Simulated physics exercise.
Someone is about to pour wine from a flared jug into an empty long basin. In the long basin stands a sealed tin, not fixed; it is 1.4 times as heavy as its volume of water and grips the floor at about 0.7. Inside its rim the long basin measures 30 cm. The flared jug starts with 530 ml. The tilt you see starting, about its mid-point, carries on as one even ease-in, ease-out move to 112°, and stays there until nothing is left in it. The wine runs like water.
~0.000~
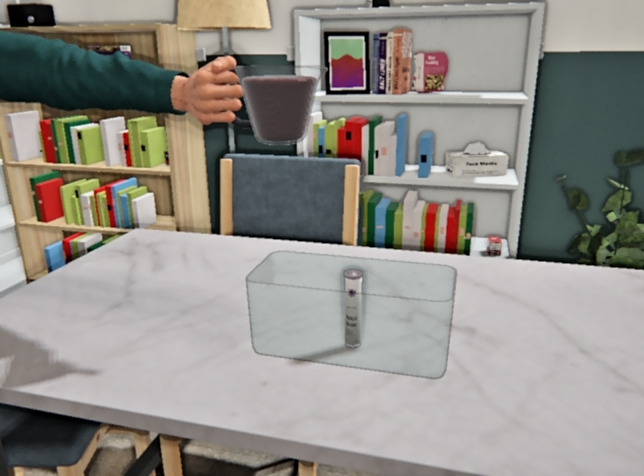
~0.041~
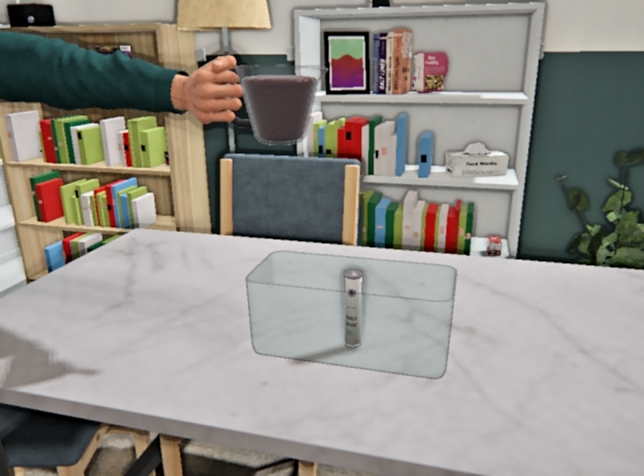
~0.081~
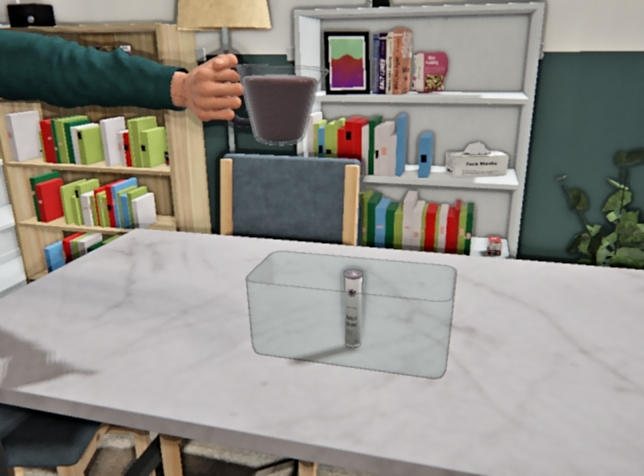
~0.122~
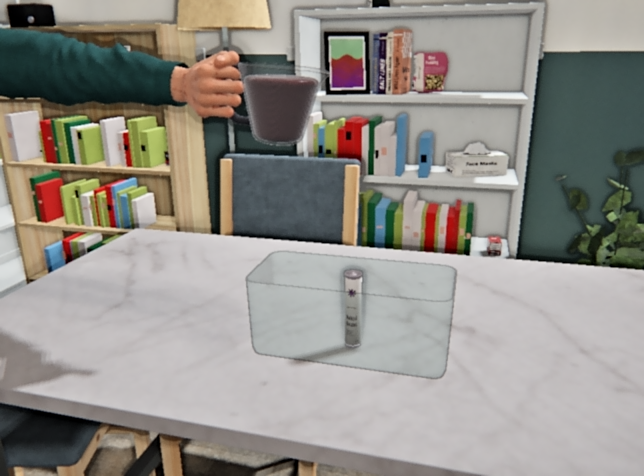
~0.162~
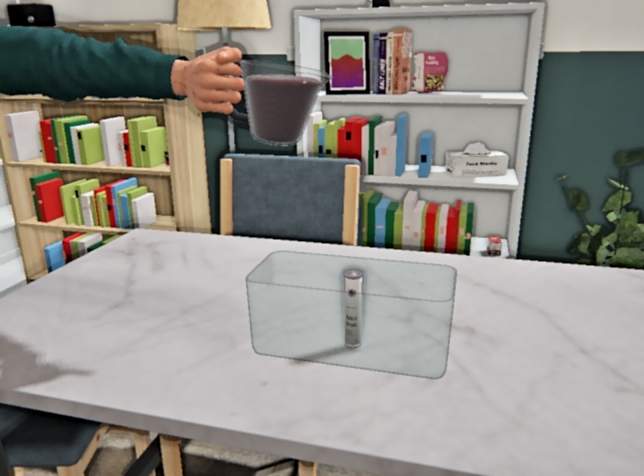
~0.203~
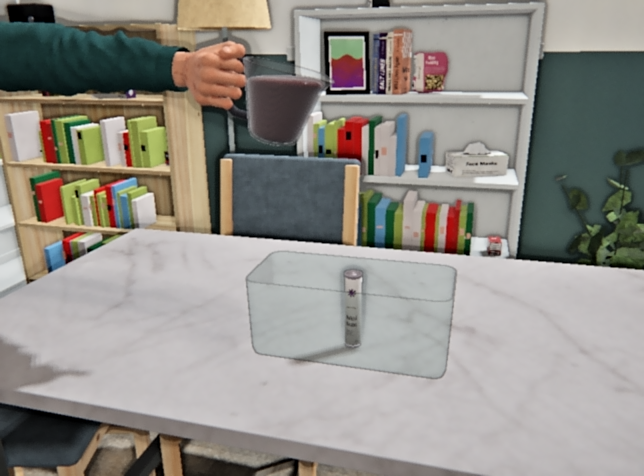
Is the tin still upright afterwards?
The tin keeps standing.
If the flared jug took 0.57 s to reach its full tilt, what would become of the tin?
Then it stays up.
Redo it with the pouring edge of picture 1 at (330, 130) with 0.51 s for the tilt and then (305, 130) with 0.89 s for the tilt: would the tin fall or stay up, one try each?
First it goes over; then it topples.
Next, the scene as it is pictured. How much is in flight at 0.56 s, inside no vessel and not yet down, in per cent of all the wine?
About 40 per cent.
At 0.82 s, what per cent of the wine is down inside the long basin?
Some 68 per cent.
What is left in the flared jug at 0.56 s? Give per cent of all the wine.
About 56 per cent.
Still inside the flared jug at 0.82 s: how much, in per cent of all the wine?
Some 4 per cent.
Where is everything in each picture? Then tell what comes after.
In the first frame, it leans 0°; its right rim is at (327, 68); the wine meets the walls at (246, 78) and (317, 78); the long basin's rim runs from (259, 266) to (455, 285); the tin's top is at (353, 277).
In the second frame, it leans 1°; its right rim is at (327, 69); the wine meets the walls at (247, 78) and (317, 78).
In the third frame, it leans 2°; its right rim is at (328, 70); the wine meets the walls at (247, 77) and (318, 79).
In the fourth frame, it leans 5°; its right rim is at (330, 73); the wine meets the walls at (248, 77) and (319, 80).
In the fifth frame, it leans 9°; its right rim is at (332, 77); the wine meets the walls at (251, 77) and (322, 82).
In the sixth frame, it leans 14°; its right rim is at (334, 82); the wine meets the walls at (252, 78) and (325, 82).
By 0.56 s the tilt is 78° and 56 per cent is still to pour; the tin stands where it began.
By 0.82 s the tilt is 110° and 4 per cent is still to pour; the tin stands where it began.
By 1.09 s the tilt is 112° and 0 per cent is still to pour; the tin stands where it began.
By 1.39 s the tilt is 112° and 0 per cent is still to pour; the tin stands where it began.
At rest the tin stands where it began.
